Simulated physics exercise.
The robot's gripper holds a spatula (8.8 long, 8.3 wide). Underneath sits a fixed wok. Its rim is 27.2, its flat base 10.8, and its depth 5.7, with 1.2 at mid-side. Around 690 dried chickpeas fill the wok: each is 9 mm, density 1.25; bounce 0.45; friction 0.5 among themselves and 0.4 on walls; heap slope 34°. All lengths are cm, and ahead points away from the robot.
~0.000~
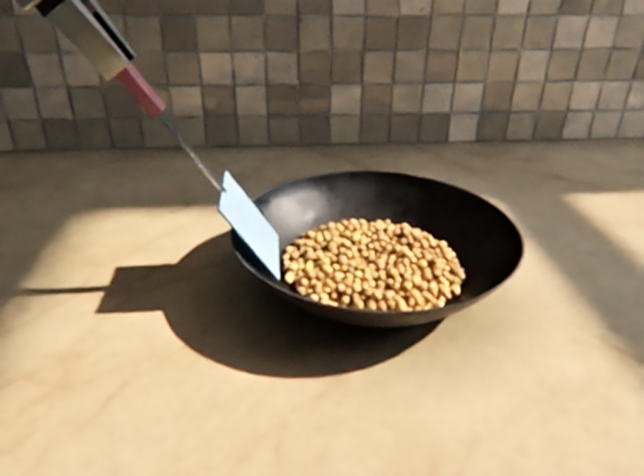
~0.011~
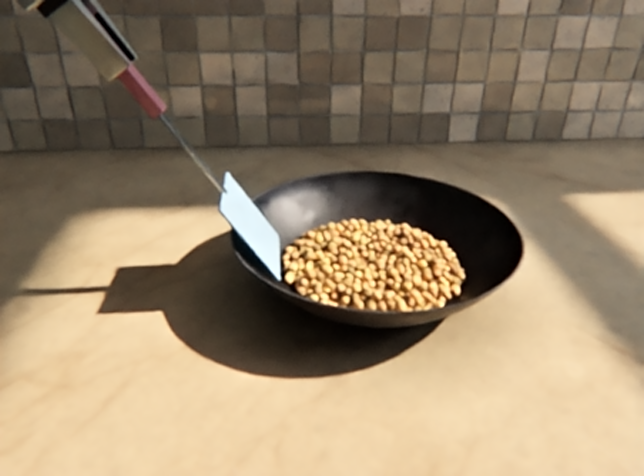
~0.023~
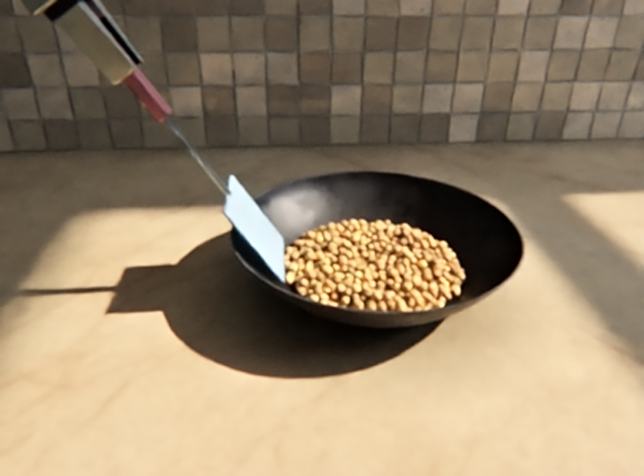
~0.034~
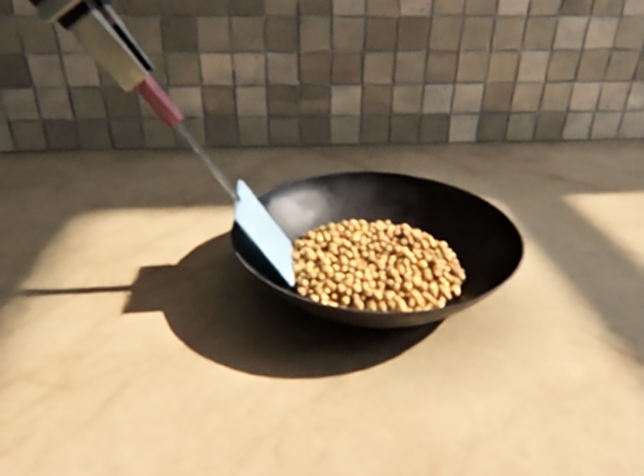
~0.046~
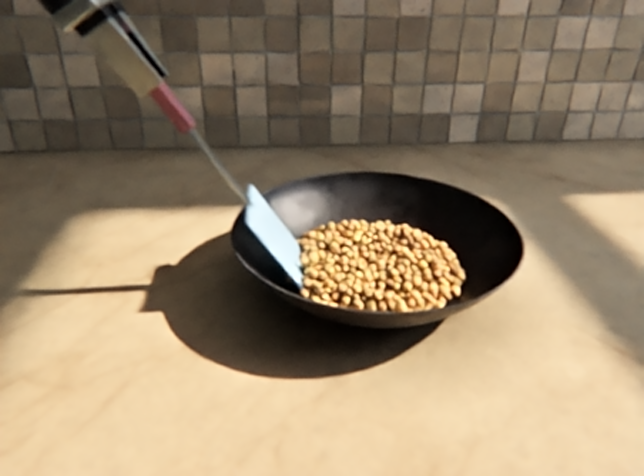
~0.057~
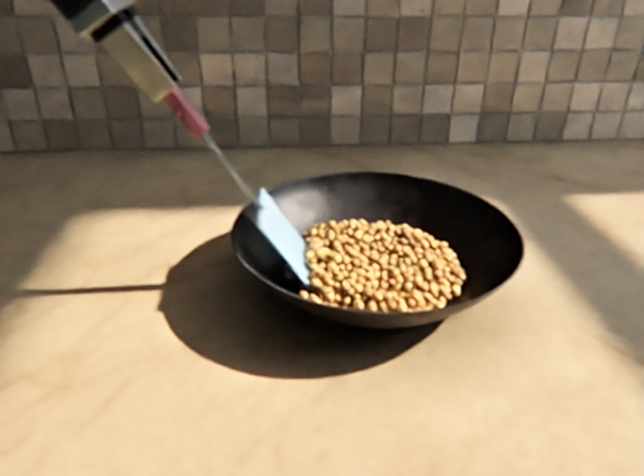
In the video, a robot gripper holding a spatula with a pale blue blade moves it slightly rightward and down inside the left side of a black wok, against a heap of tan chickpeas that shifts only a little.
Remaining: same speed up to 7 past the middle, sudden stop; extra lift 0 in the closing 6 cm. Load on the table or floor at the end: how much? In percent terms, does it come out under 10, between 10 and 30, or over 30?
It comes out under 10 %.
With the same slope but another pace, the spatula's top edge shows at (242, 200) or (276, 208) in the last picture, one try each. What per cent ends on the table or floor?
Roughly 0 per cent, then roughly 15 per cent.
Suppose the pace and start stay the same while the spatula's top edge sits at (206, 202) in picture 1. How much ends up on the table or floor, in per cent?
5 percent or thereabouts.
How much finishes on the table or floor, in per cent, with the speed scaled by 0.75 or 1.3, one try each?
The two tries give roughly 0 and 10 in a hundred.
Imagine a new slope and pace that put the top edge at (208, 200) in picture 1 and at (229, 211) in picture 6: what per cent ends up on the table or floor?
Roughly 0 %.
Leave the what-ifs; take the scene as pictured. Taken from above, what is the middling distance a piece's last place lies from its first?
5 cm.
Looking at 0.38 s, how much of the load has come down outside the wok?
Around 5 percent.
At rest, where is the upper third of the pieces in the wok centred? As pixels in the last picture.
It is centred around (467, 241).
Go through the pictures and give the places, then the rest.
The first frame shows the spatula top edge at (222, 189), sloping 57°; upper third of the load around (375, 258), from x 285 to 460, top at y 225; 691 in the wok.
The second frame shows the spatula top edge at (223, 190), sloping 57°; upper third of the load around (375, 258), from x 285 to 460, top at y 225.
The third frame shows the spatula top edge at (228, 193), sloping 57°; upper third of the load around (375, 259), from x 285 to 460, top at y 225.
The fourth frame shows the spatula top edge at (237, 198), sloping 57°; upper third of the load around (376, 258), from x 285 to 460, top at y 225.
The fifth frame shows the spatula top edge at (249, 203), sloping 57°; upper third of the load around (371, 258), from x 285 to 460, top at y 225.
The sixth frame shows the spatula top edge at (260, 206), sloping 57°; upper third of the load around (368, 256), from x 285 to 460, top at y 225; 691 in the wok.
After 0.11 s, sloping 57°, highest piece 6 above the table; 691 in the wok.
After 0.16 s, sloping 57°, highest piece 6 above the table; 691 in the wok.
After 0.38 s, sloping 57°, highest piece 7 above the table; 650 in the wok, 37 on the table or floor, 4 on the blade or in flight.
After 1.43 s, sloping 57°, highest piece 6 above the table; 650 in the wok, 41 on the table or floor.
In the end, 650 in the wok, 41 on the table or floor. That is 6 % on the table or floor.
